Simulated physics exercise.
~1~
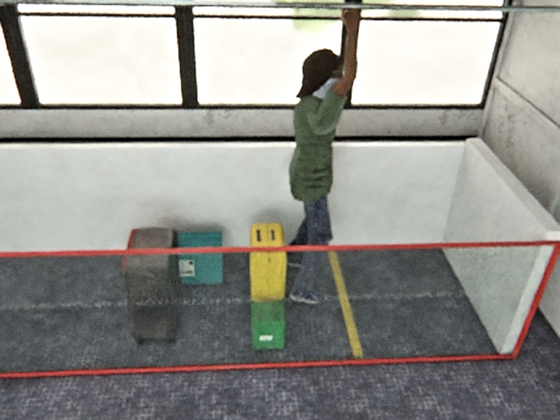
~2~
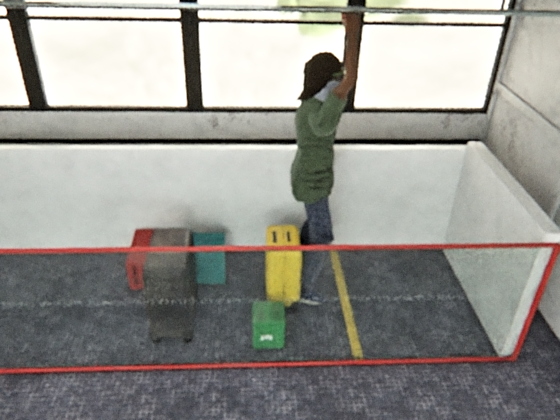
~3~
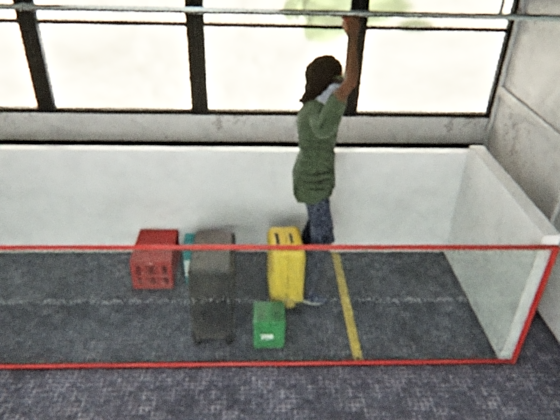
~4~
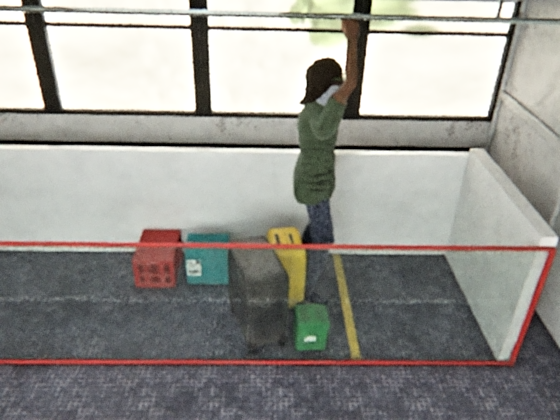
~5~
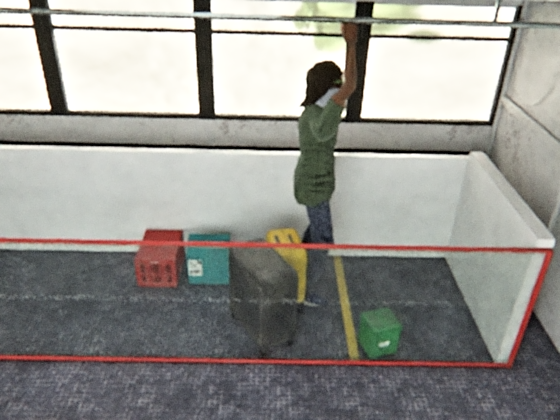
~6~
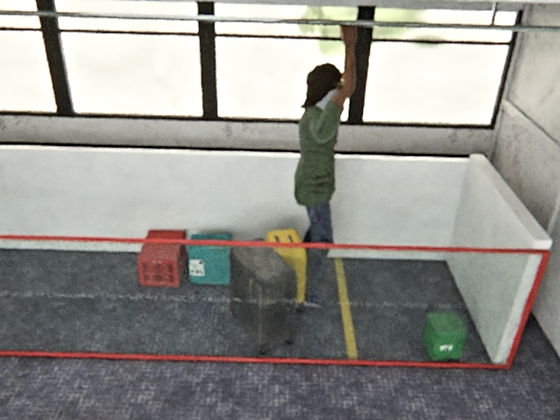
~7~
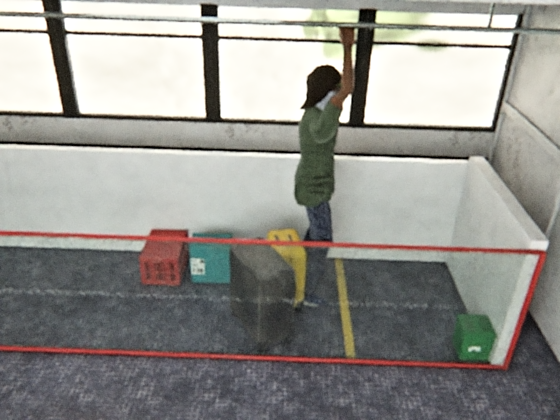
In the luggage bay of a bus, a person in a green top stands holding an overhead rail beside a yellow line on the floor. A black wheeled case slides right, passing in front of a red crate and a teal box, while a small yellow case shifts slightly right and stops short of the line. The black case continues to the green tub, which starts moving right as the case comes to rest. The tub slides upright across the line and ends near the right wall, while everything else remains left of the line.
